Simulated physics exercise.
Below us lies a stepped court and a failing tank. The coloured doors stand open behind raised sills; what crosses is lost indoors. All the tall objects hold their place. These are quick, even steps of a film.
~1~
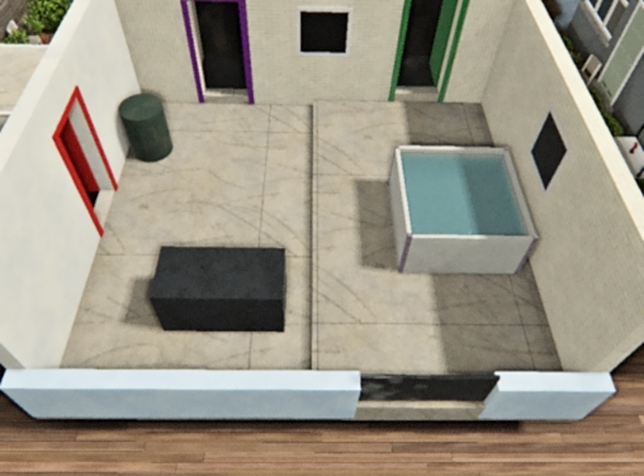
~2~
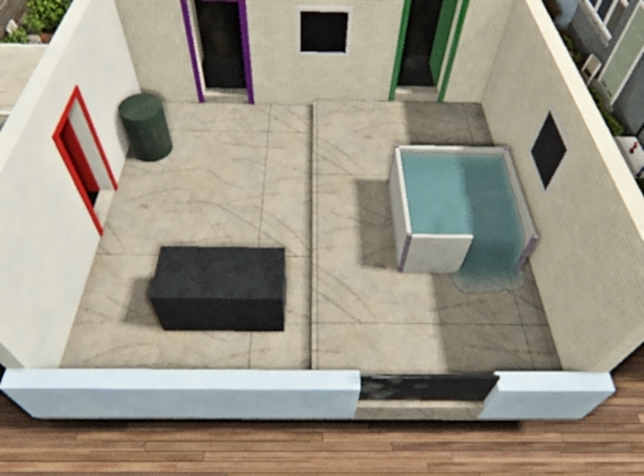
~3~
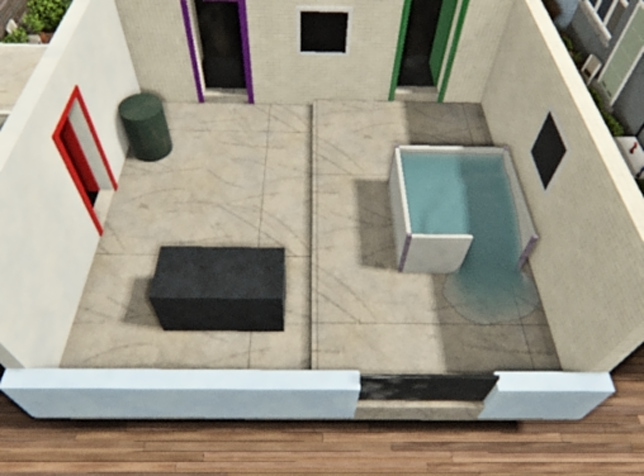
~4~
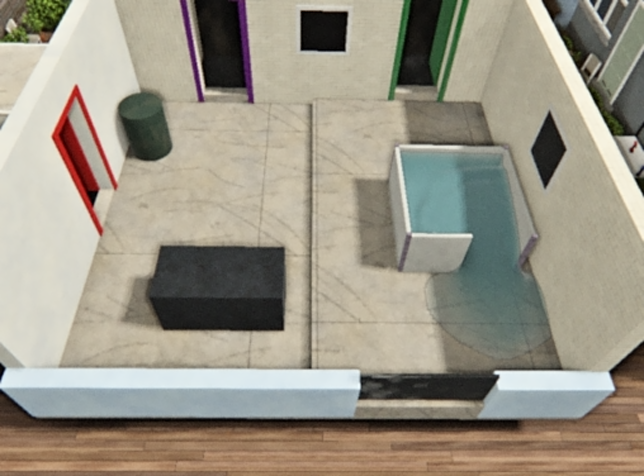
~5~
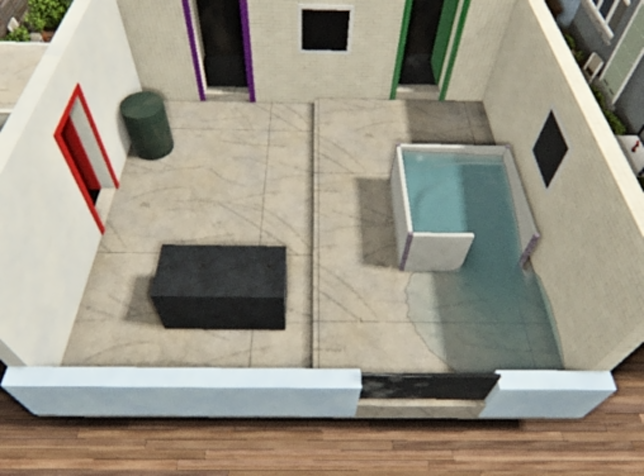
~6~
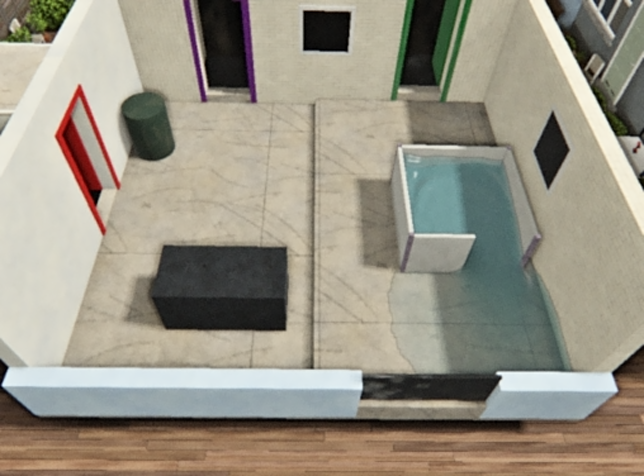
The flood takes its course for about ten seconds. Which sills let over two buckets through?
In the end: The purple door holds within the limit; the green door holds within the limit; the red door holds within the limit.
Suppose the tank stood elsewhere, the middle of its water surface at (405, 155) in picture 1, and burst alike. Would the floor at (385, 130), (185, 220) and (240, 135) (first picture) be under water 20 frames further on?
In that order: No water, clear, clear.
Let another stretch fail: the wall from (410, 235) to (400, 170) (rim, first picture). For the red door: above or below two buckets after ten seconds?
The red one passes that mark.
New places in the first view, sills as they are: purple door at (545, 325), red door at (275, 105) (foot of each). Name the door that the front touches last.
Last comes the green one.
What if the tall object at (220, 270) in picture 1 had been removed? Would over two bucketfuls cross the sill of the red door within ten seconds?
My reading: Red is over.
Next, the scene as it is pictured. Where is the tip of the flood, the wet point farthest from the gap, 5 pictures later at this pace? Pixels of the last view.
Roughly at (297, 392).
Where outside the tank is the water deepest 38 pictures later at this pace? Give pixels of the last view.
Roughly at (68, 390).
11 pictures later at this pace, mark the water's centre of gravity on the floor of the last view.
Close to (447, 283).
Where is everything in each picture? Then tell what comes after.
In the first frame, still water in the open tank at (460, 193).
In the second frame, water pours out at (490, 260) and has run to (521, 275).
In the third frame, the front is at (468, 315), out from the gap at (489, 261).
In the fourth frame, the front is at (492, 352), out from the gap at (489, 261).
In the fifth frame, water pours out at (491, 260) and has run to a hidden place.
In the sixth frame, water pours out at (492, 261) and has run to a hidden place.
A moment on, water covers 10 % of the floor; the purple door not reached, the green door not reached, the red door not reached.
Next, water covers 20 % of the floor; the purple door not reached, the green door not reached, the red door not reached.
Then, water covers 45 % of the floor; the purple door not reached, the green door not reached, the red door not reached.
Later, water covers 80 % of the floor; the purple door wet at the sill, nothing in, the green door wet at the sill, nothing in, the red door wet at the sill, nothing in.
In the end, water covers 90 % of the floor; the purple door wet at the sill, nothing in, the green door wet at the sill, nothing in, the red door under two buckets in.
